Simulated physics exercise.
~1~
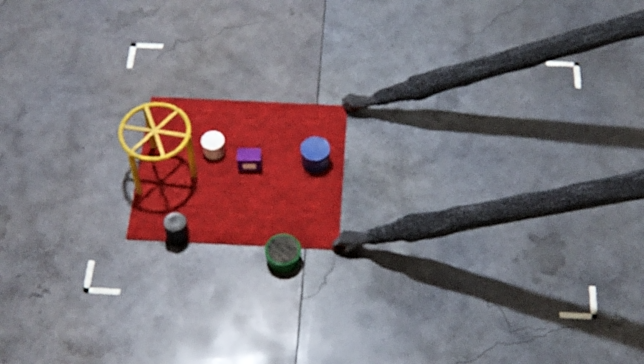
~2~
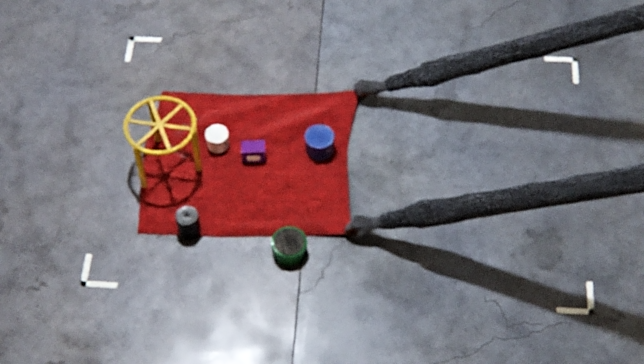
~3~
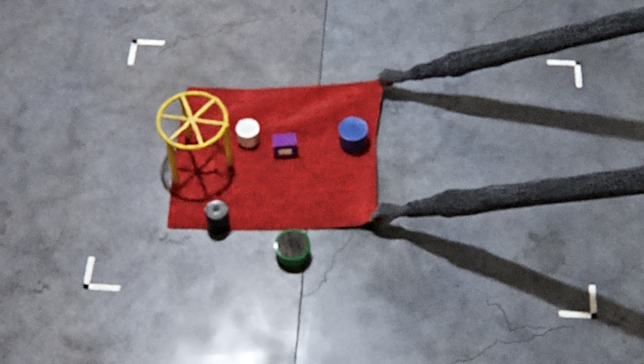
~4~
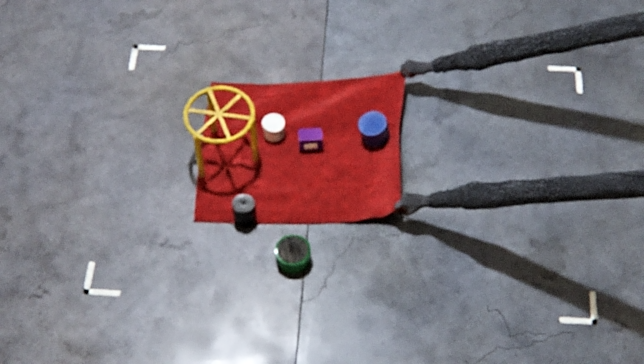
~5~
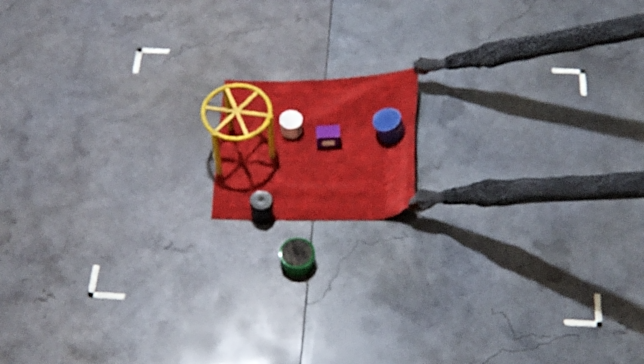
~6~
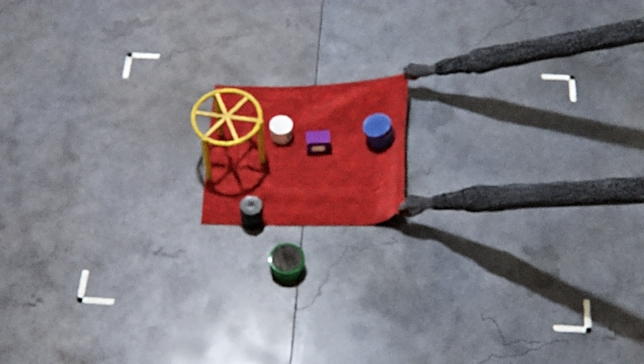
Red play mat being pulled right by two dark arms, carrying stool, buckets, carton and tub along, leaving green pot behind.
